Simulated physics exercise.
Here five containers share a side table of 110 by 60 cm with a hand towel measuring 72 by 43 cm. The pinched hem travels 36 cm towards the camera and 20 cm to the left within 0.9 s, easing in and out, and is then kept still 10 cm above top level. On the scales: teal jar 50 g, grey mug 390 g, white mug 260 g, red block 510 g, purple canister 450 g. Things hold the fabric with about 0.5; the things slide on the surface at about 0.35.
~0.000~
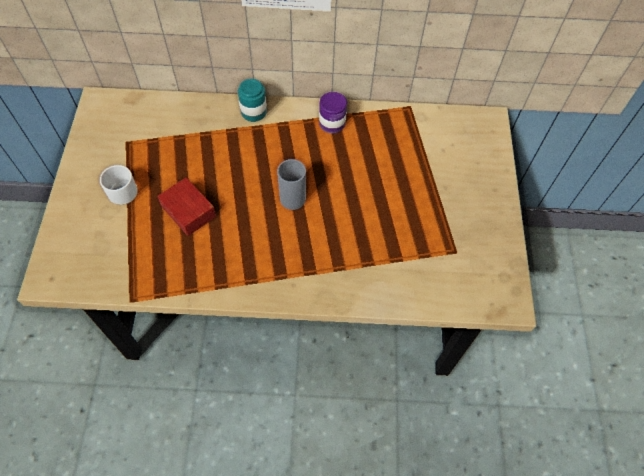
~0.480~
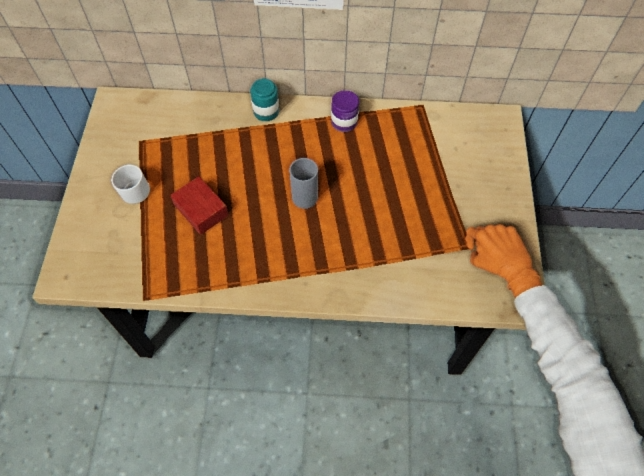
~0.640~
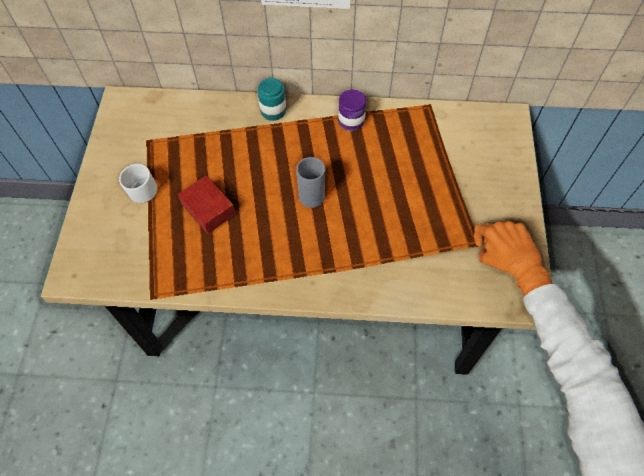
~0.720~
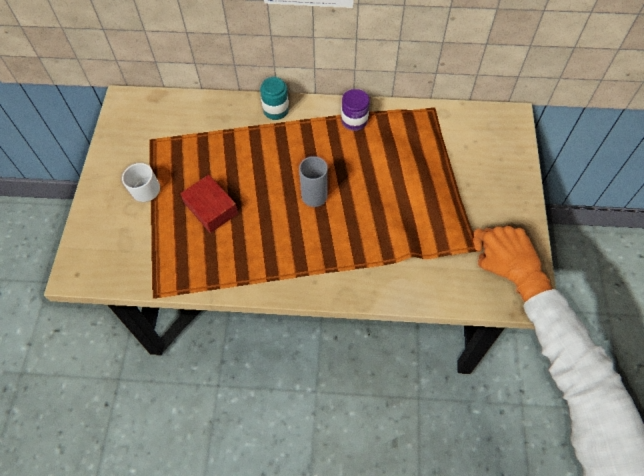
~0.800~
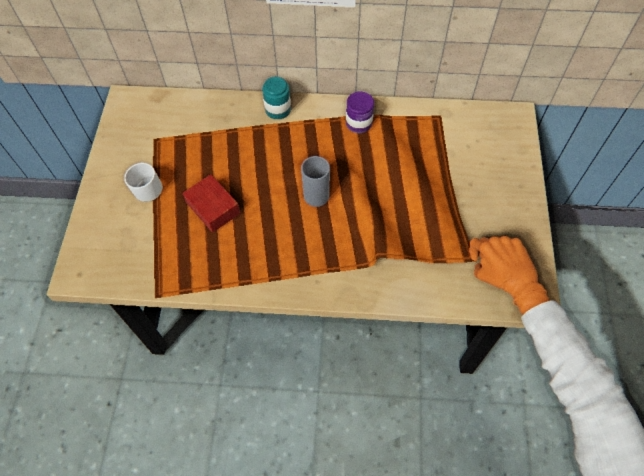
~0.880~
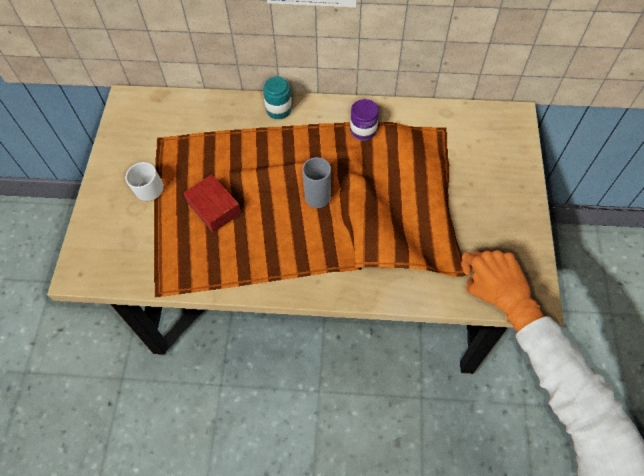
An orange-gloved hand reached in from the right, pinched the near corner of a striped orange towel and pulled it slightly toward the viewer, wrinkling the cloth beside the grey mug.
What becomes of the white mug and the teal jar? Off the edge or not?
In order: The white mug remains up there; the teal jar remains up there.
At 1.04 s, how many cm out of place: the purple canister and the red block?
About: Purple canister 10 cm, red block 0 cm.
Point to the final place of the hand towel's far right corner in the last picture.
Near (479, 264).
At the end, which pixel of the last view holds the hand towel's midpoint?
Near (297, 236).
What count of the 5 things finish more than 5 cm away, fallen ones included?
That makes 2.
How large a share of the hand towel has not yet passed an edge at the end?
About 80 per cent.
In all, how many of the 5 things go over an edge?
I count 1.
By 1.0 s, 100 % of the hand towel is still over the top; purple canister 12 cm off its start, grey mug 4 cm off its start.
By 1.2 s, 90 % of the hand towel is still over the top; white mug 1 cm off its start, purple canister 22 cm off its start, grey mug 11 cm off its start.
By 1.4 s, 85 % of the hand towel is still over the top; white mug 3 cm off its start at (144, 170), purple canister 30 cm off its start at (393, 202), grey mug 18 cm off its start at (284, 233).
By 1.5 s, 80 % of the hand towel is still over the top; white mug 4 cm off its start, purple canister 34 cm off its start, grey mug 25 cm off its start.
By 3.1 s, 80 % of the hand towel is still over the top; white mug 4 cm off its start at (154, 162), teal jar 0 cm off its start at (276, 84), grey mug over the edge, purple canister 35 cm off its start at (397, 222).
